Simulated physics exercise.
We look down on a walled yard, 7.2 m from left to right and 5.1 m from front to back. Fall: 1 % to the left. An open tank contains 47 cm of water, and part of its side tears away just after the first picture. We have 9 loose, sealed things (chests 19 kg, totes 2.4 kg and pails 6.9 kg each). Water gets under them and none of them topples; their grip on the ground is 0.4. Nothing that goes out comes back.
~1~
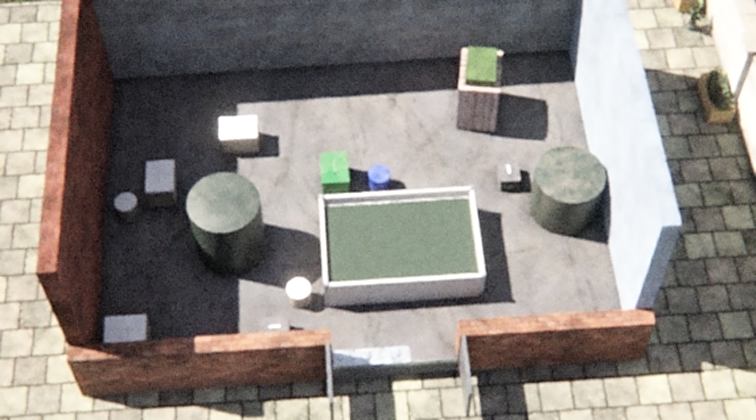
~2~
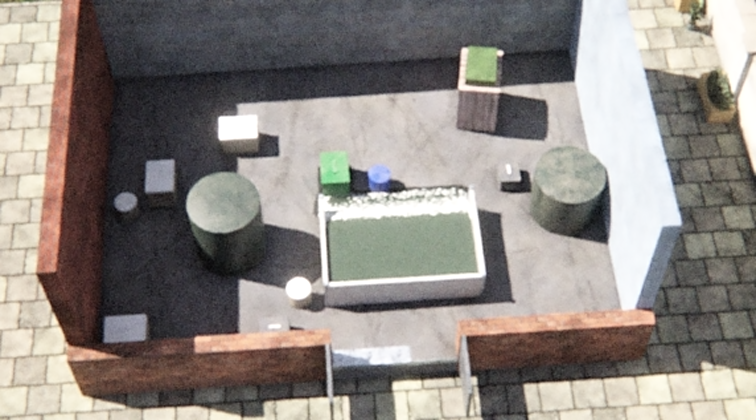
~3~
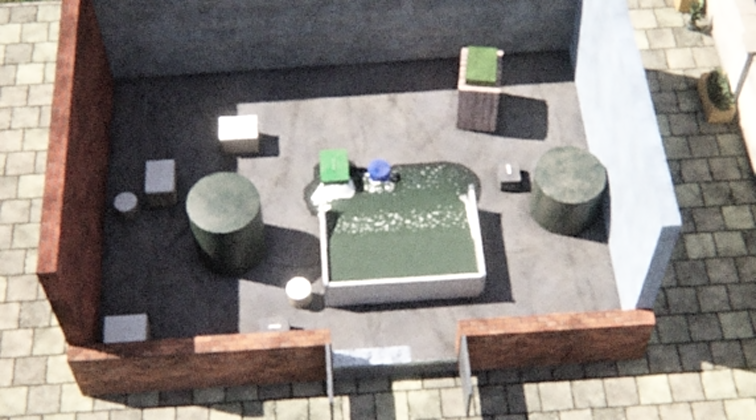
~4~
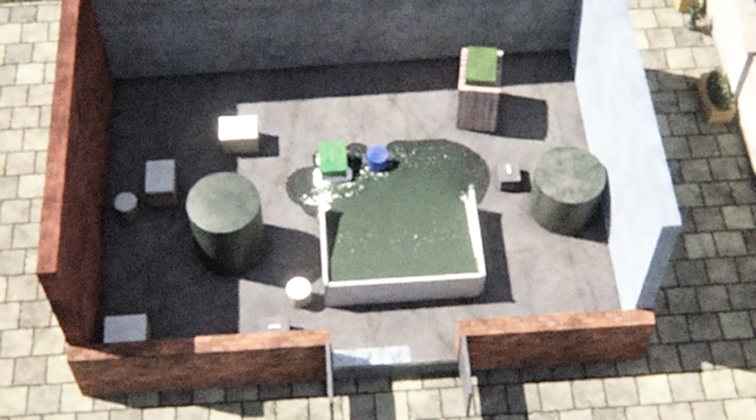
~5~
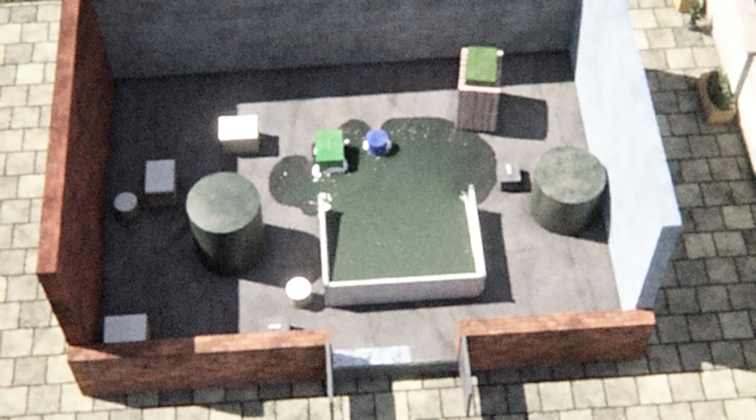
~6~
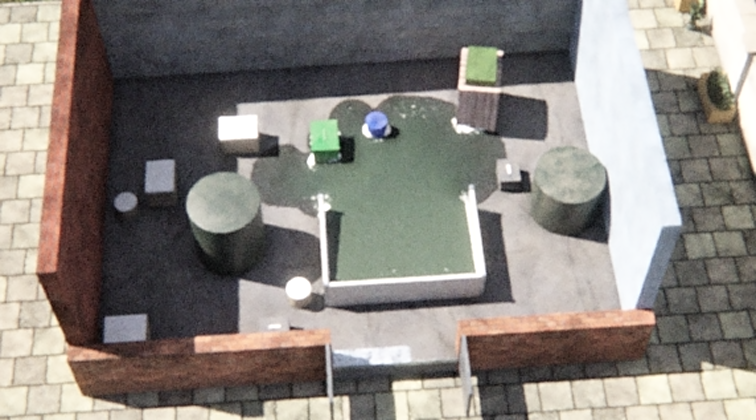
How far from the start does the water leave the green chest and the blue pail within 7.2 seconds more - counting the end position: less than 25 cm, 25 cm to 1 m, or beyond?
In the end the green chest drifts well away; the blue pail drifts well away.
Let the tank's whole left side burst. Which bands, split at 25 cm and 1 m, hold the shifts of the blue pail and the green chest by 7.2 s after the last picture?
Note: Blue pail unmoved, green chest unmoved.
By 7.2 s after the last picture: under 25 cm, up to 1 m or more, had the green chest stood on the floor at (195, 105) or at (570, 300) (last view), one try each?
I'd say it lands far off on the first try and it does not really move on the second.
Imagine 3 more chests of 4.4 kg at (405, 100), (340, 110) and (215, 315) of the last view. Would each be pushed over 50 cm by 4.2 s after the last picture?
Order as asked - farther, farther, not as far.
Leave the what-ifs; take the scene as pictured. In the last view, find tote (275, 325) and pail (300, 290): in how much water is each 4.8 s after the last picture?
I'd put it at 0 cm and 0 cm respectively.
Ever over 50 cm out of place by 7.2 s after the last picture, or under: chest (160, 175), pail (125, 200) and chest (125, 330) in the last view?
In that order: Under, past it, under.
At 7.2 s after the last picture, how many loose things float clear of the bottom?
Count at that moment: 1.
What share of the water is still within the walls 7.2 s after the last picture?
Remaining: Approx. 100 per cent.
Then, 0.9 s after the last picture the green chest is near (296, 87), 1.6 m from its start, aground; the blue pail is near (366, 57), 2.2 m from its start, afloat; 0 of 9 are out; 1 afloat.
Then, 2.8 s after the last picture the green chest is near (151, 99), 3.1 m from its start, aground; the blue pail is near (298, 121), 1.6 m from its start, aground; 0 of 9 are out; 0 afloat.
Then, 4.8 s after the last picture the green chest is near (133, 182), 2.9 m from its start, afloat; the blue pail is near (252, 177), 1.9 m from its start, aground; 0 of 9 are out; 2 afloat.
Then, 7.2 s after the last picture the green chest is near (124, 258), 3.3 m from its start, aground; the blue pail is near (252, 177), 1.9 m from its start, aground; 0 of 9 are out; 1 afloat.
